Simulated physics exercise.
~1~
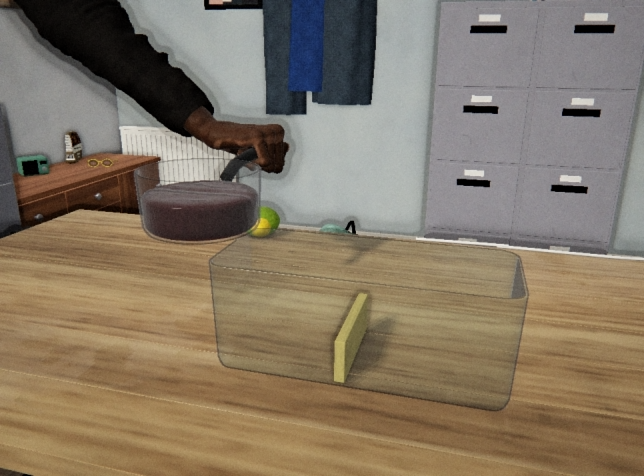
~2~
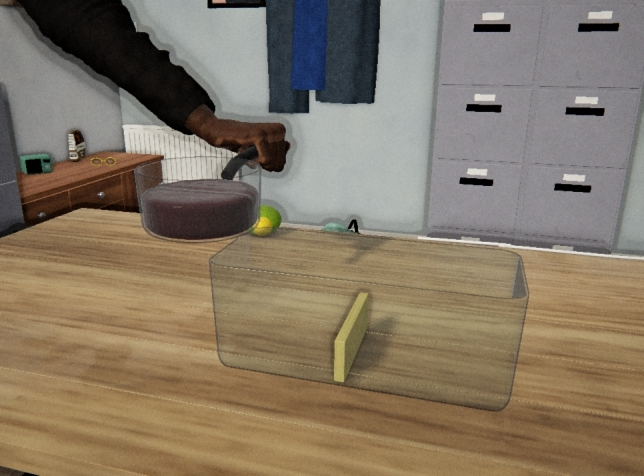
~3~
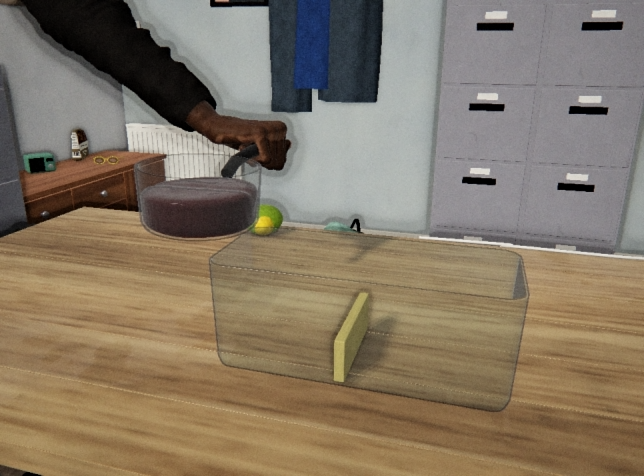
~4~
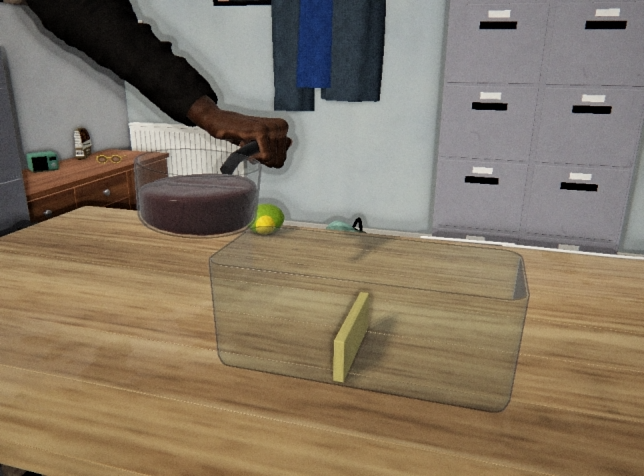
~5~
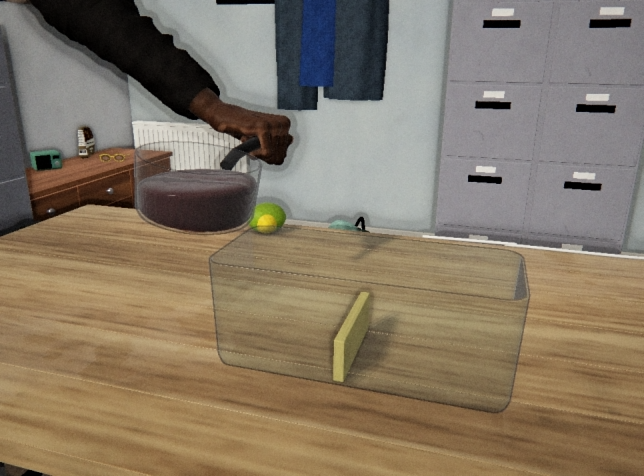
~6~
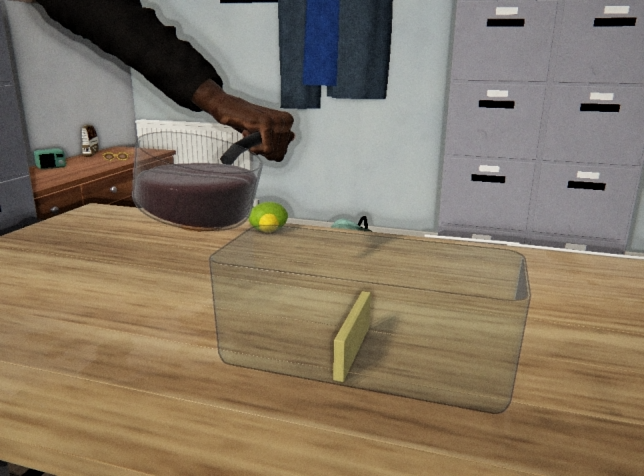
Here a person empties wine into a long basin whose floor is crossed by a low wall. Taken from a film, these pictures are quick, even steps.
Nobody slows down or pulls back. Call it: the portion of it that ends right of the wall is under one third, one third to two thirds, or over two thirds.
Under one third.
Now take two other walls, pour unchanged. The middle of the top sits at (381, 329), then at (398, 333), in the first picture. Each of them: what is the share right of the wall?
The first one comes to 5 percent, while the second comes to 10 percent.
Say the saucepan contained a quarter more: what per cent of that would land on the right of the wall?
About 25 percent.
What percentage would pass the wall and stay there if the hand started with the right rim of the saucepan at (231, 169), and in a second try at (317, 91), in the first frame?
The first gives 0 %, the second 90 %.
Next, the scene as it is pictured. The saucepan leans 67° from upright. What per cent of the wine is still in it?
Some 70 per cent has not yet come out.
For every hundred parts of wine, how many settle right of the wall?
It comes to about 15 per cent.
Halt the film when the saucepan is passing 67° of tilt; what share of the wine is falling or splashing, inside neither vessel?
I'd put it near 30 per cent.
A moment on, the saucepan is tipped part way and 69 per cent is still to pour, 3 is left of the wall and 0 right of it.
Next, the saucepan is tipped on its side and 15 per cent is still to pour, 56 is left of the wall and 12 right of it.
Then the saucepan is tipped on its side and 1 per cent is still to pour, 83 is left of the wall and 12 right of it.
Later the saucepan is tipped on its side and 0 per cent is still to pour, 85 is left of the wall and 13 right of it.
In the end 86 per cent lies left of the wall, 13 right of it and 1 outside.
